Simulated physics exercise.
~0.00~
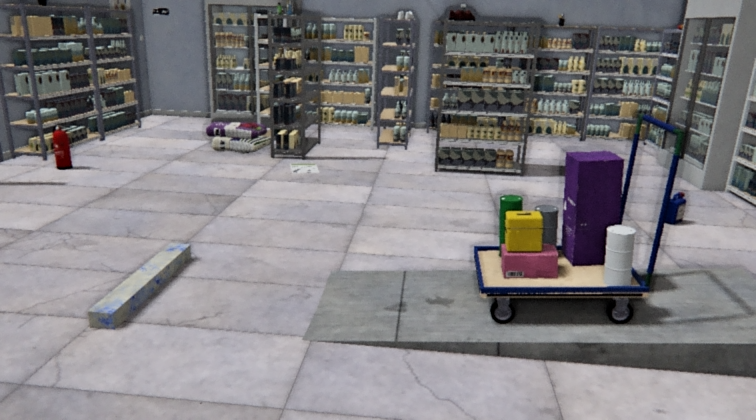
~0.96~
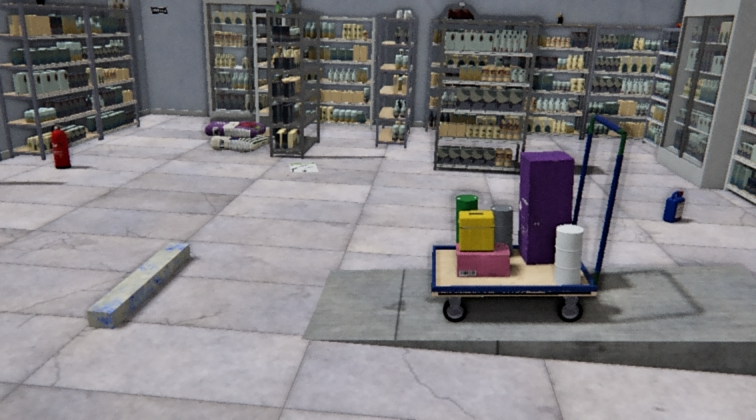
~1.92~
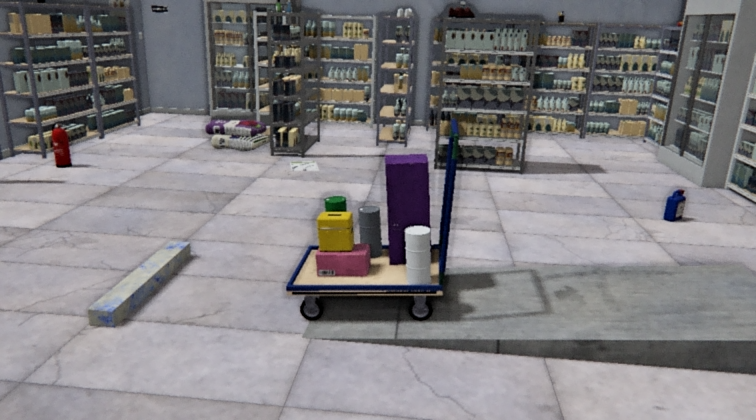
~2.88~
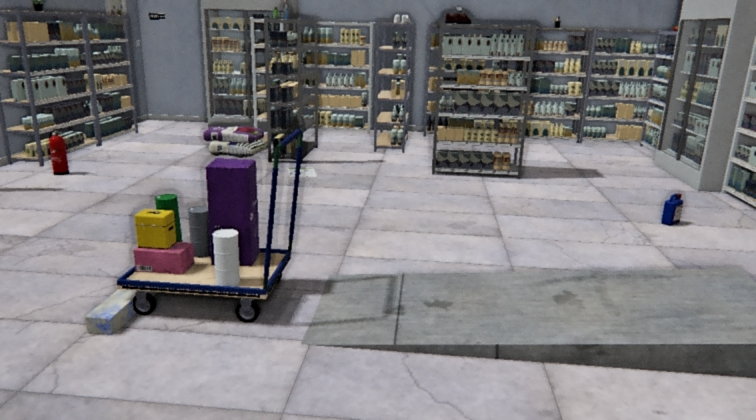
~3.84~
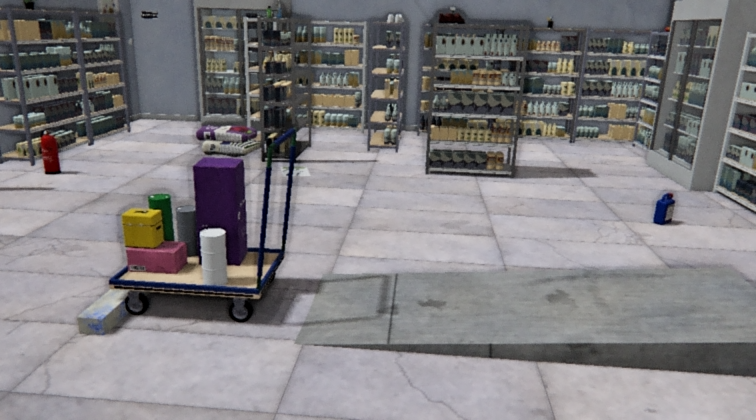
The video shows a blue-framed trolley carrying a purple box, pink box, yellow toolbox and green, grey and white canisters rolling left down a ramp and across a tiled storeroom floor. It stops against a low kerb, with everything still upright on its deck.
